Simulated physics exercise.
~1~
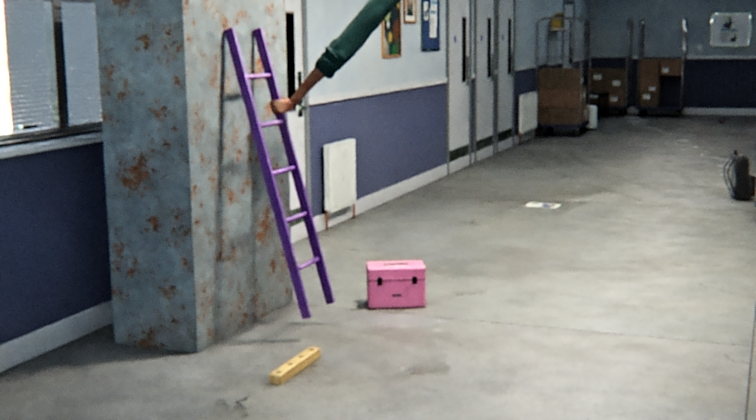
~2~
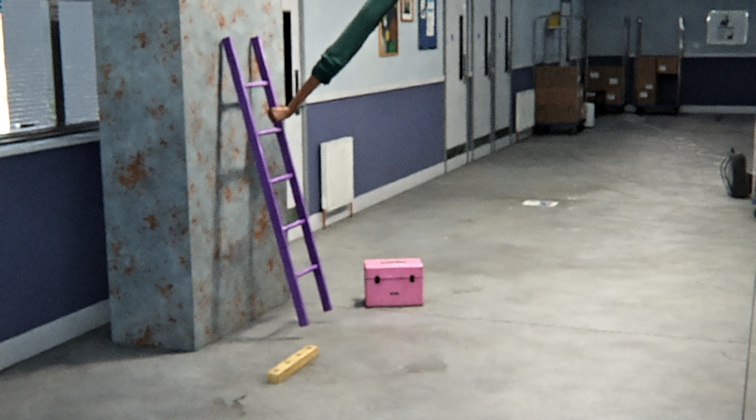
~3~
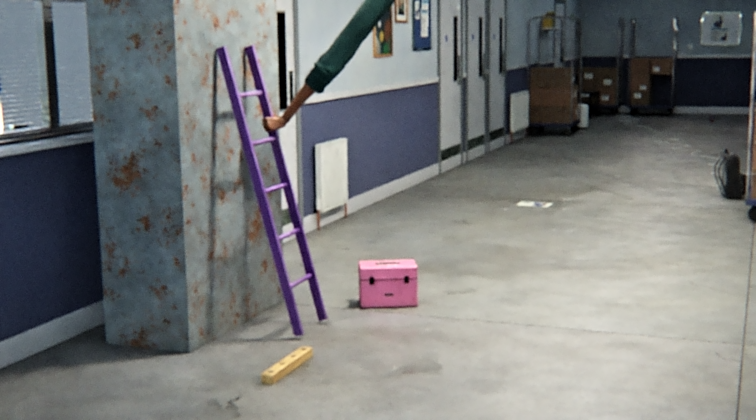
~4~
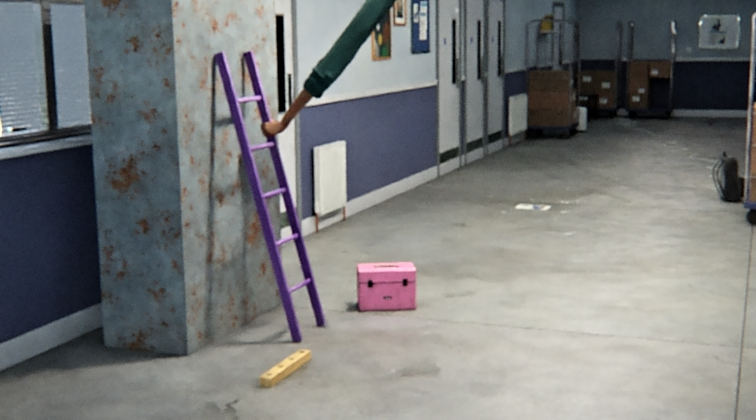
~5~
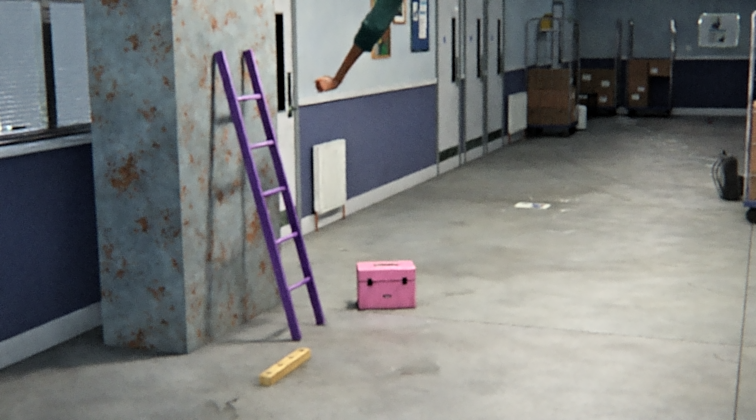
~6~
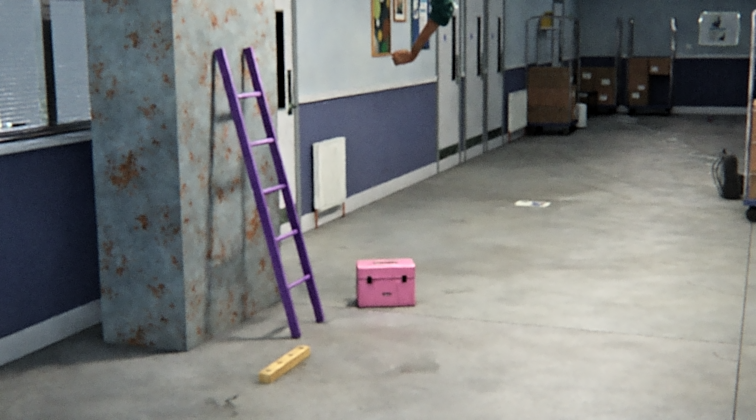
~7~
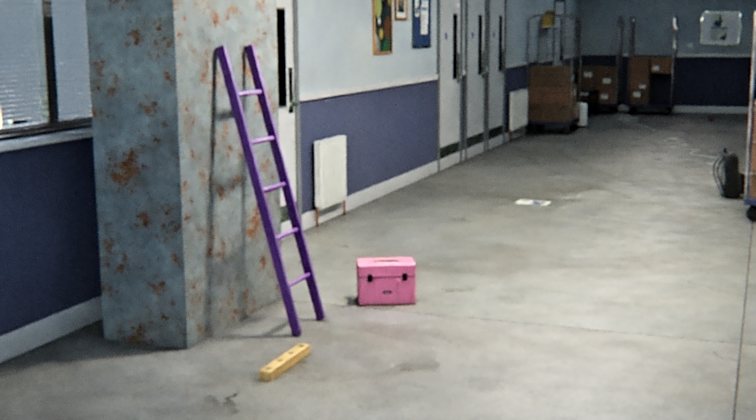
A purple ladder leans against a rust-stained, grey-blue column in a corridor, steadied by a hand reaching in from the top in a dark green sleeve. A pink toolbox sits on the concrete floor to its right, and a yellow batten lies just in front of its feet. The hand stays on the ladder as it settles against the column, while the view sways slightly. Then the fingers let go, and the arm draws back up to the right until it is out of sight. Left alone, the ladder stays leaning where it is, and the toolbox and batten lie undisturbed.
